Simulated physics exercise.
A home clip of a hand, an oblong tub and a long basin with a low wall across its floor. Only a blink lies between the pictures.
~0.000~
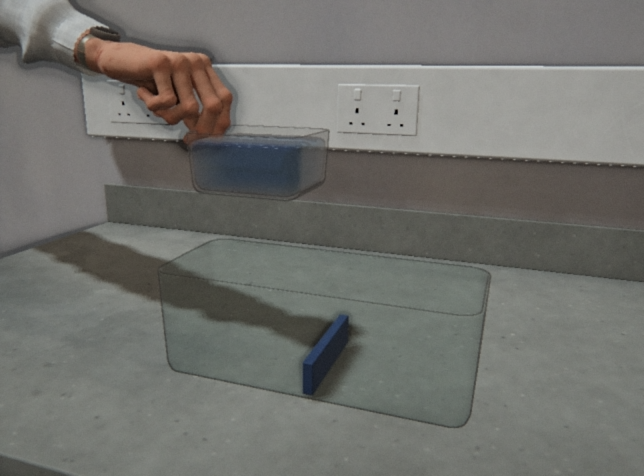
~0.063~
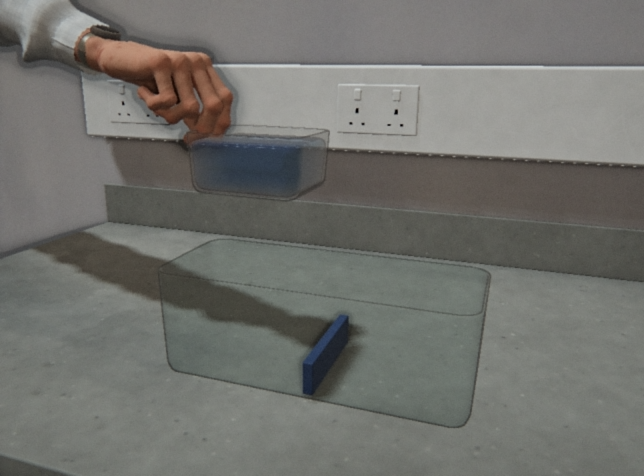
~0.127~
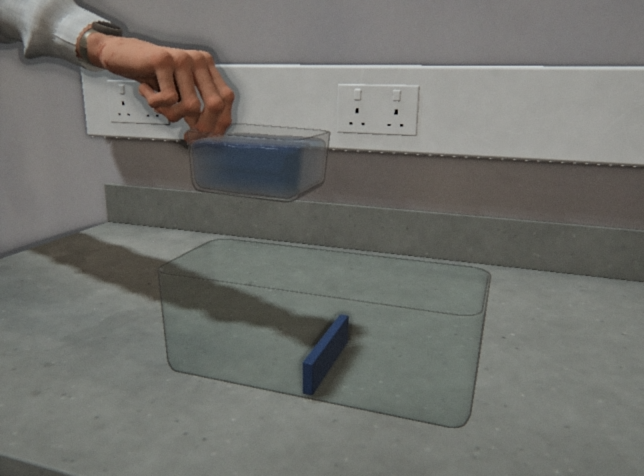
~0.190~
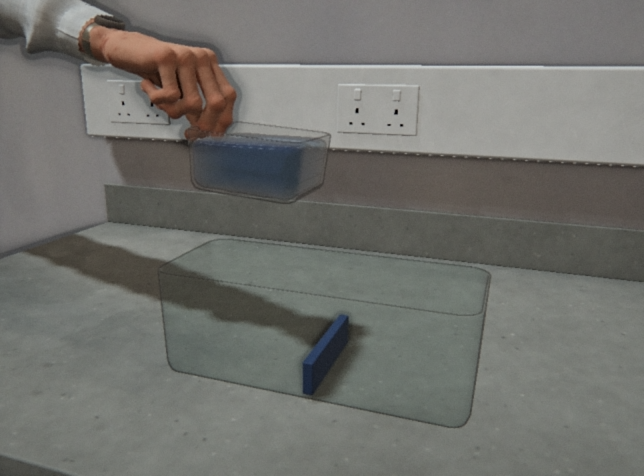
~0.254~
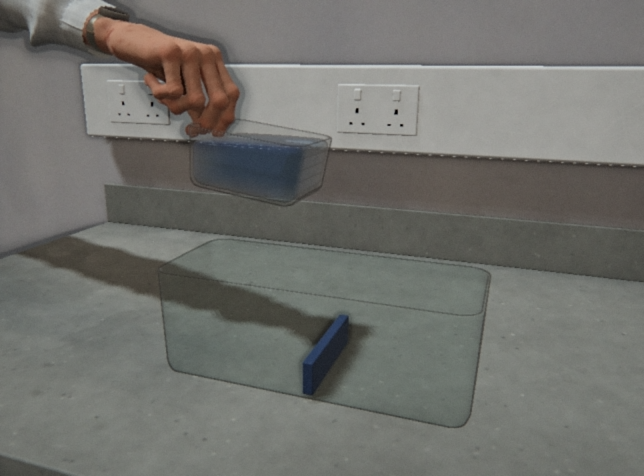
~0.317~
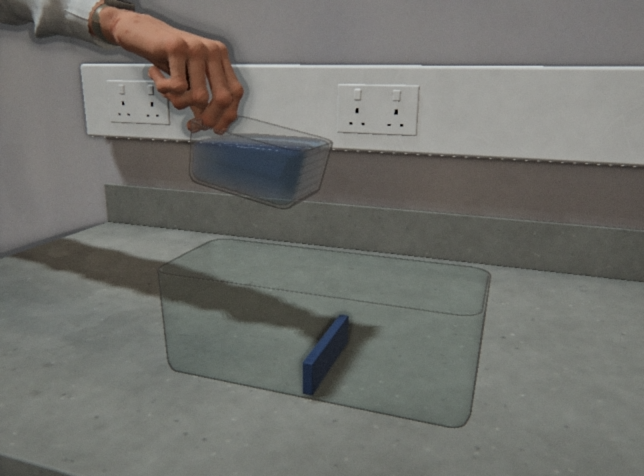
To begin with, a hand holds a small clear tub of blue liquid level above a long, empty see-through basin with a low blue wall across its floor. After barely moving, the hand gradually tilts the tub slightly, its right end dipping lower while the basin stays still.
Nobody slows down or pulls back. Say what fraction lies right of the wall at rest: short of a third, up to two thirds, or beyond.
The share right of the wall is more than two thirds.
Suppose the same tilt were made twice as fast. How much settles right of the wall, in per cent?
Close to 75 per cent.
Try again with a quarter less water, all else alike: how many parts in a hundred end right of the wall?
About 80 per cent.
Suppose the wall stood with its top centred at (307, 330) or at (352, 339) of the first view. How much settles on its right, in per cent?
Near 95 % and 70 %.
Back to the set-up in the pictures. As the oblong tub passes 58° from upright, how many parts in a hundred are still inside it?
It comes to 45 per cent or so.
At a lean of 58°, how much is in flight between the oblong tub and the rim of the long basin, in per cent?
Close to 30 per cent.
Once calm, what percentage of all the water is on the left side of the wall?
Roughly 15 in a hundred.
A moment on, the oblong tub is tipped part way and 47 per cent is still to pour, 1 is left of the wall and 23 right of it.
Next, the oblong tub is tipped on its side and 11 per cent is still to pour, 7 is left of the wall and 76 right of it.
Then the oblong tub is tipped on its side and 2 per cent is still to pour, 14 is left of the wall and 83 right of it.
Later the oblong tub is tipped on its side and 0 per cent is still to pour, 16 is left of the wall and 83 right of it.
At rest 16 per cent lies left of the wall, 83 right of it and 1 outside.
